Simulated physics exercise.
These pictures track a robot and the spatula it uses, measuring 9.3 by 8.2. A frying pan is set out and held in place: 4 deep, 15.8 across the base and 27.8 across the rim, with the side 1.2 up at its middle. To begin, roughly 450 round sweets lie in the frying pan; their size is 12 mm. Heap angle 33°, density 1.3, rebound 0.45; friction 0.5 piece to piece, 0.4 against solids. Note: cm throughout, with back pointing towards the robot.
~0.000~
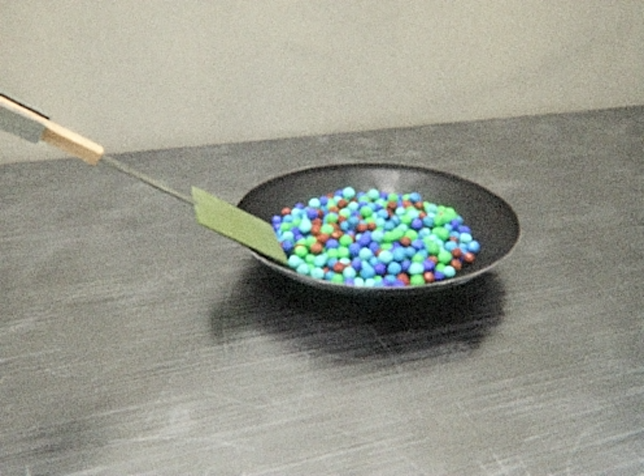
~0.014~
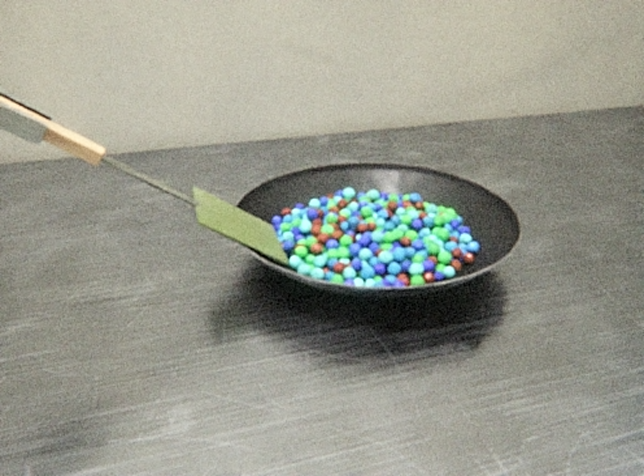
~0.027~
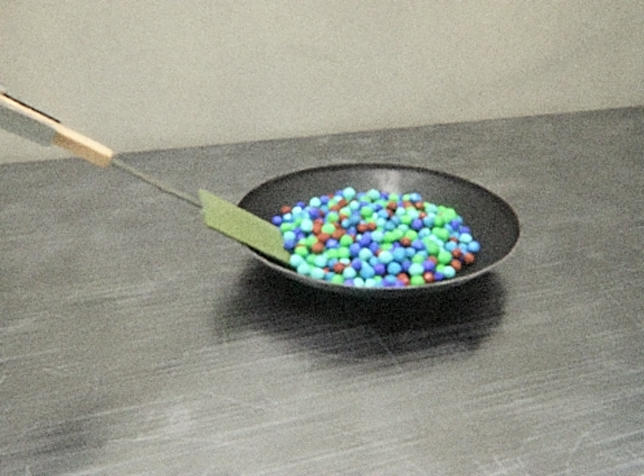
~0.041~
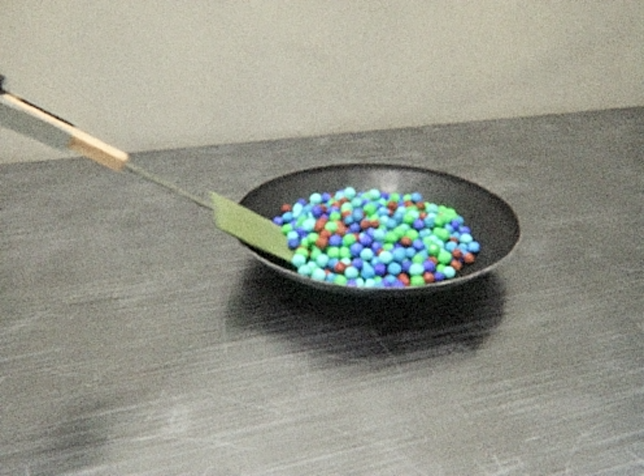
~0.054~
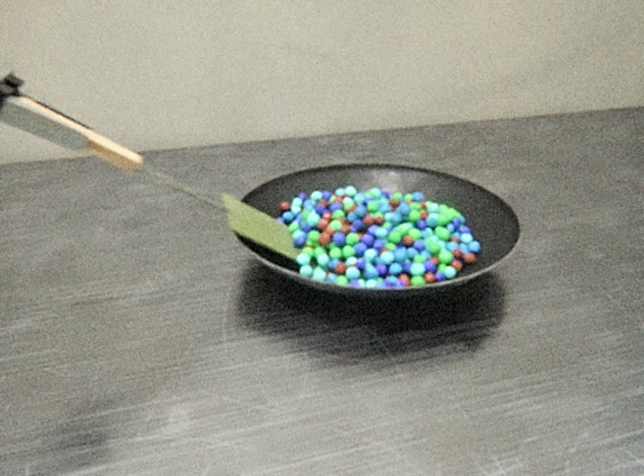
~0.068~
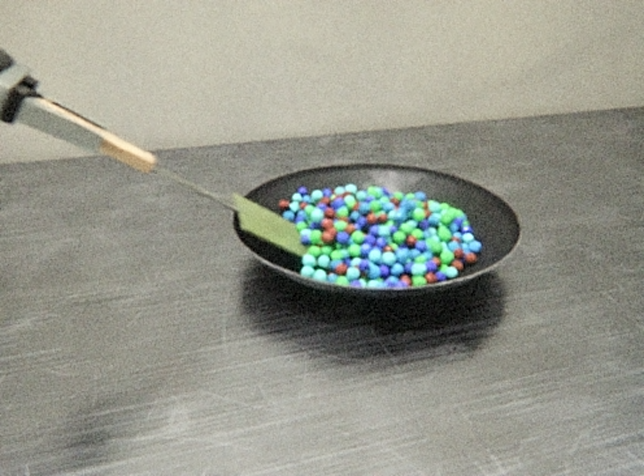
The clip shows a pan of small blue, green, red and turquoise balls on a grey surface while a spatula with a green blade, initially nearly still, moves slowly right, pushing into the balls at the pan's left side.
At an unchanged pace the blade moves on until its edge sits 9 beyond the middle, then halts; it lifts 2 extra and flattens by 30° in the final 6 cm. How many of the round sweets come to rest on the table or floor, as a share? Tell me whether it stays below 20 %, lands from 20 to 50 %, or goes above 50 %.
It stays below 20 %.
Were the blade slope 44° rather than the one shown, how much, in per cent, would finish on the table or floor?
Somewhere around 15 per cent would end on the table or floor.
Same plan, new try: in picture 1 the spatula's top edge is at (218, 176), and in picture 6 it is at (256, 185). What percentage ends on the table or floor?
Roughly 15 percent ends up there.
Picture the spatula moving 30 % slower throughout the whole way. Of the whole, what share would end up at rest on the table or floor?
5 per cent, about.
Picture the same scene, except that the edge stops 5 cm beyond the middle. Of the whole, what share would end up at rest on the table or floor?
It would be near 0 per cent.
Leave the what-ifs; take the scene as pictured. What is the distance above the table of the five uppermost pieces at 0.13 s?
Roughly 5 cm above the table.
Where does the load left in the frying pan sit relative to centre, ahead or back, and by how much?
I'd say close to 5.0 cm toward the front.
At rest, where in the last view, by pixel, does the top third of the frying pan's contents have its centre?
(455, 199).
After 0.13 s, sloping 36°, highest piece 6 above the table; 449 in the frying pan.
After 0.20 s, sloping 27°, highest piece 5 above the table; 449 in the frying pan.
After 0.43 s, sloping 6°, highest piece 6 above the table; 416 in the frying pan, 29 on the table or floor, 4 on the blade or in flight.
After 1.48 s, sloping 6°, highest piece 6 above the table; 414 in the frying pan, 35 on the table or floor.
At rest, 414 in the frying pan, 35 on the table or floor. That is 8 % on the table or floor.
